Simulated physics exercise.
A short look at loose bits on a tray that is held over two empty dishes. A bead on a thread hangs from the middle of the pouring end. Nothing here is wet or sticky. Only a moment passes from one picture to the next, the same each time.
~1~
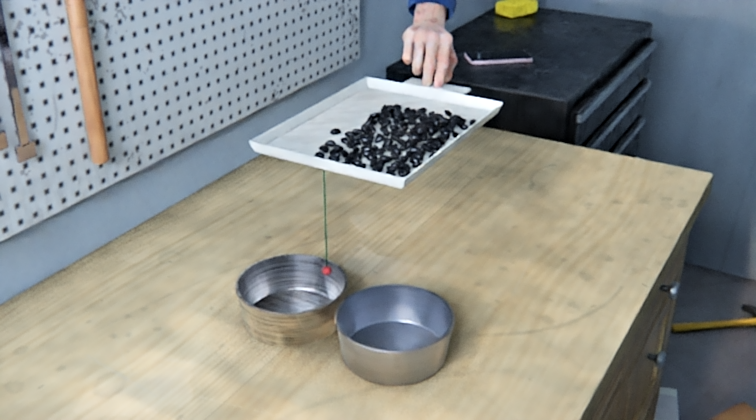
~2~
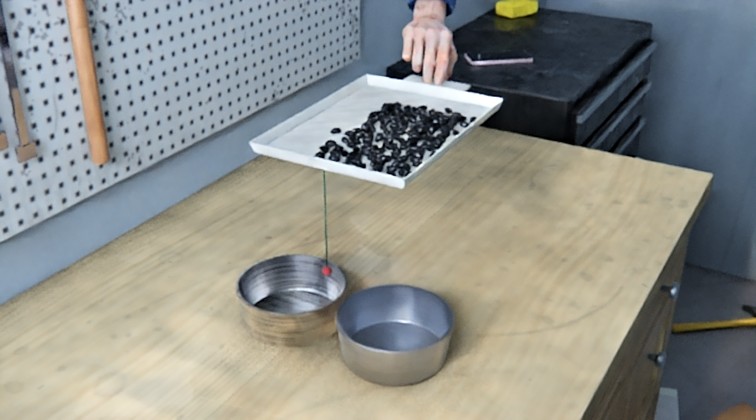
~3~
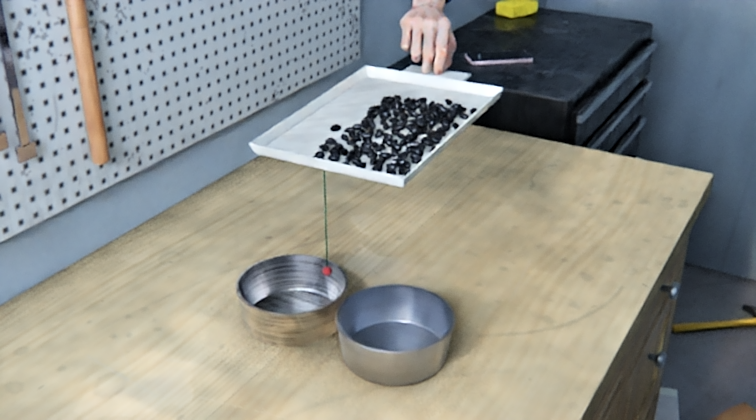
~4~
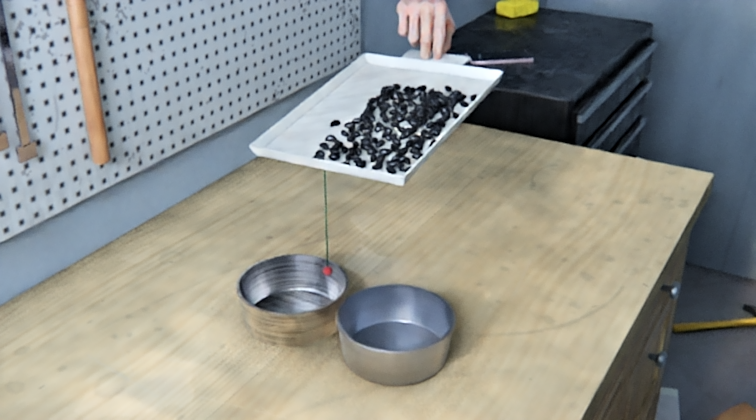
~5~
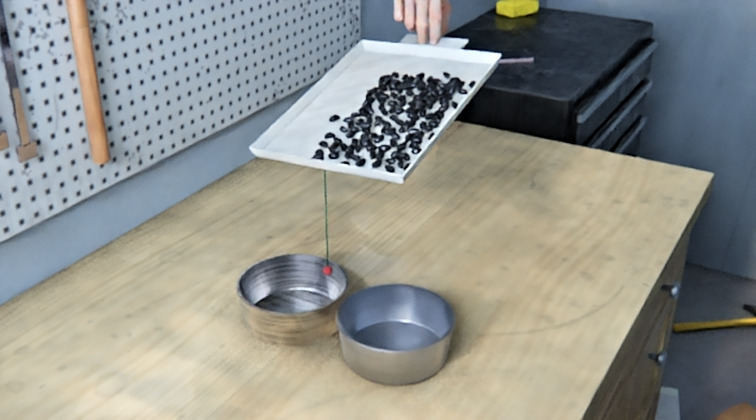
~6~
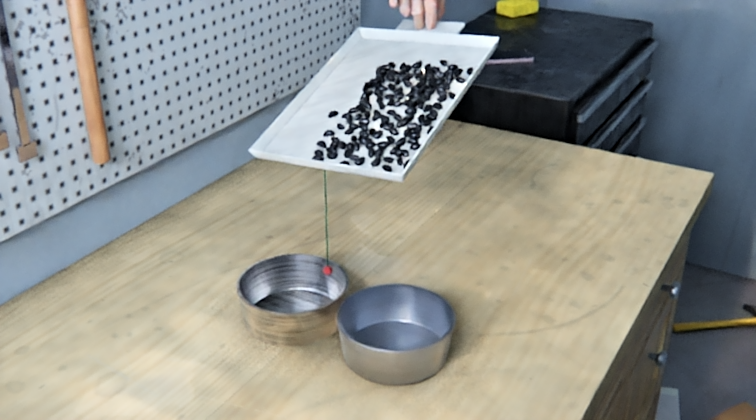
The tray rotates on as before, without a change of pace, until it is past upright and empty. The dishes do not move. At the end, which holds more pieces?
More goes to the left-hand dish.
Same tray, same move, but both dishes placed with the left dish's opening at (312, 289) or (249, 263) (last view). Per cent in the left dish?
In turn 50 and 50 in a hundred.
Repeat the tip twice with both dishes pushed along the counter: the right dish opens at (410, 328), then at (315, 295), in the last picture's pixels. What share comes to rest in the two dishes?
Roughly 60 per cent, and 90 per cent.
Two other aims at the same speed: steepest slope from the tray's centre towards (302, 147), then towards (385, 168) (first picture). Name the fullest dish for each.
At the first place the dish on the left, at the second the right-hand dish.
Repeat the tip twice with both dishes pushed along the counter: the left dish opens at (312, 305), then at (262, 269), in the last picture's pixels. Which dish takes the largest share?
In turn: The dish on the left; the left-hand dish.
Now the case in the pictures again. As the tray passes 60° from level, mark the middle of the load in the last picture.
At about (321, 140).
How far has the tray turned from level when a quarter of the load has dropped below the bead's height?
Roughly 85°.
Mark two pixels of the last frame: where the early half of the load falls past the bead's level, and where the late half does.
The first part at (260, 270); the rest at (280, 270).
Soon after the last picture, tray tipped steeply; nearly all on the tray; a small part in the air.
A little later, tray tipped right over; about a quarter on the tray; about a third in the left dish; a small part outside both; about a third in the air.
Later still, tray tipped past a quarter turn; a stray few in the right dish; about two thirds in the left dish; about a quarter outside both.
At rest, tray tipped past a quarter turn; a stray few in the right dish; about two thirds in the left dish; about a quarter outside both.
